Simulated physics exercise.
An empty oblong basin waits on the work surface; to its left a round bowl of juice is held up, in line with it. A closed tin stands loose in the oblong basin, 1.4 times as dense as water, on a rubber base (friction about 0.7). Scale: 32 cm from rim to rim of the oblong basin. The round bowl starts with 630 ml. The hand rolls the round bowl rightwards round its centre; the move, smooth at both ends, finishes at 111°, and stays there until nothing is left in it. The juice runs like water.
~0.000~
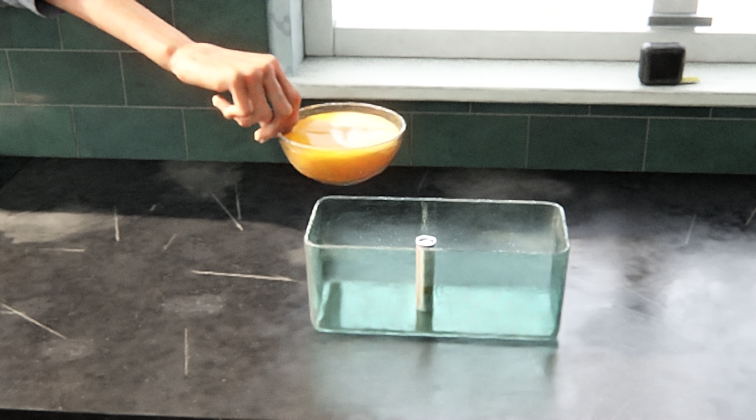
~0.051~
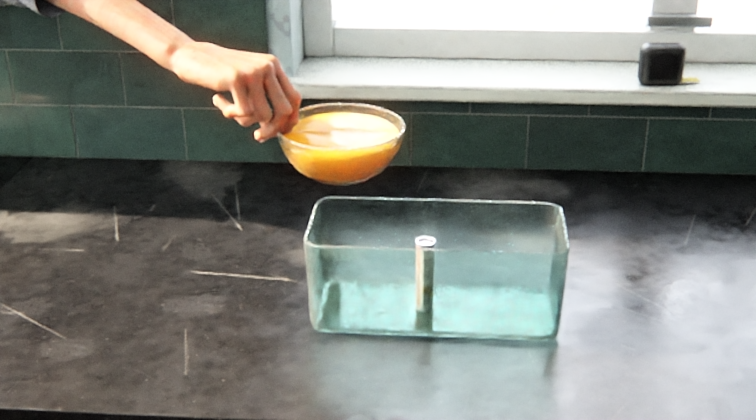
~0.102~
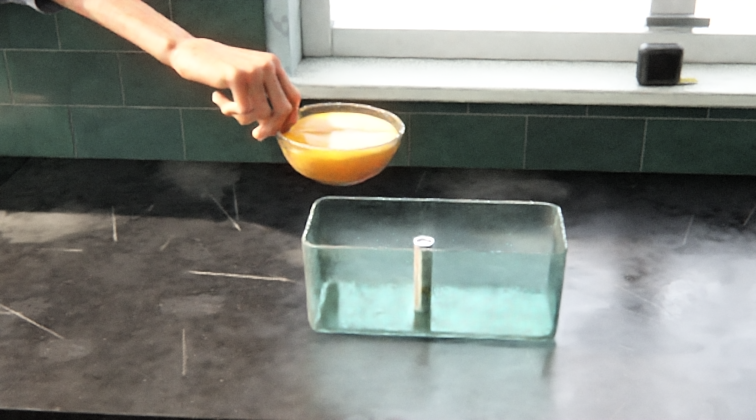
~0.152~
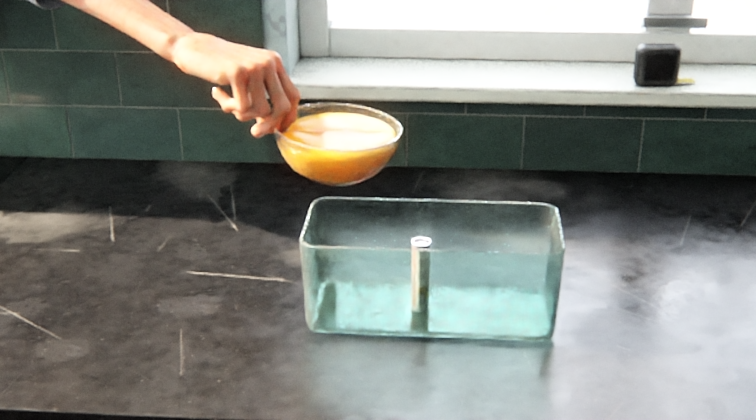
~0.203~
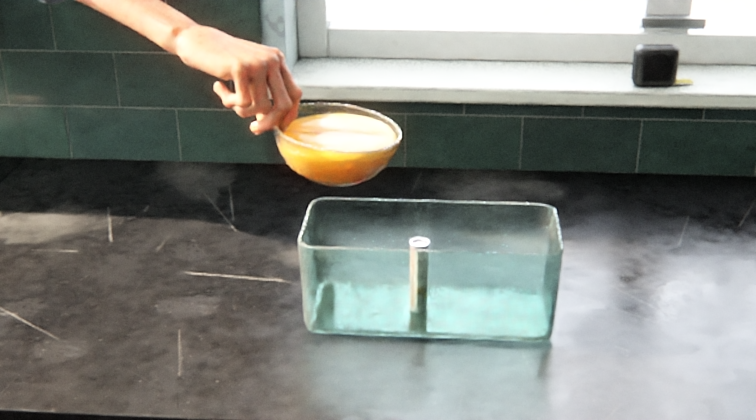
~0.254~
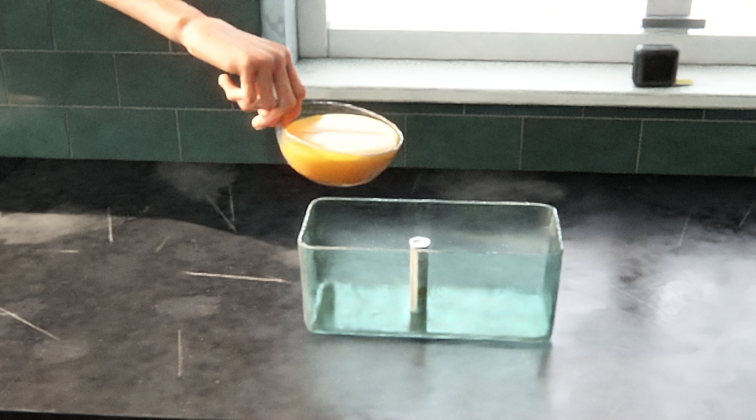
To begin with, a hand holds a clear round bowl of orange juice above the left side of an empty oblong glass basin, which has a small upright object standing inside it on a dark counter. The hand then slowly tilts the bowl slightly to the right, the juice staying inside.
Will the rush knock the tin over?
It remains upright.
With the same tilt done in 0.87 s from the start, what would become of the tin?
The tin keeps standing.
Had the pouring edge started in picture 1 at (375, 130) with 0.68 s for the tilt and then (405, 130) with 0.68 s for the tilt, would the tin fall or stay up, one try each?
First it topples; then it stays up.
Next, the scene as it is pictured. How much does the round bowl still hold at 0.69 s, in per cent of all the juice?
About 28 per cent.
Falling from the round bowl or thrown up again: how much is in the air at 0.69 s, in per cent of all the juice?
Near 28 in a hundred.
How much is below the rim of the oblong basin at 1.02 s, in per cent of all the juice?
Near 100 in a hundred.
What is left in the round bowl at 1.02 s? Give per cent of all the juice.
About 0 per cent.
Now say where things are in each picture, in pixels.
It leans 0°; its right rim is at (404, 128); the juice meets the walls at (282, 130) and (401, 133); the oblong basin's rim runs from (312, 221) to (565, 229); the tin's top is at (426, 244), in the first frame.
It leans 0°; its right rim is at (404, 129); the juice meets the walls at (283, 130) and (401, 133), in the second frame.
It leans 2°; its right rim is at (403, 131); the juice meets the walls at (282, 129) and (399, 134), in the third frame.
It leans 4°; its right rim is at (401, 133); the juice meets the walls at (280, 129) and (397, 135), in the fourth frame.
It leans 7°; its right rim is at (400, 137); the juice meets the walls at (280, 130) and (398, 136), in the fifth frame.
It leans 11°; its right rim is at (401, 142); the juice meets the walls at (282, 131) and (400, 136), in the sixth frame.
After 0.69 s the tilt is 67° and 29 per cent is still to pour; the tin stands where it began.
After 1.02 s the tilt is 104° and 0 per cent is still to pour; the tin stands where it began.
After 1.35 s the tilt is 111° and 0 per cent is still to pour; the tin stands where it began.
After 1.72 s the tilt is 111° and 0 per cent is still to pour; the tin stands where it began.
In the end the tin stands where it began.
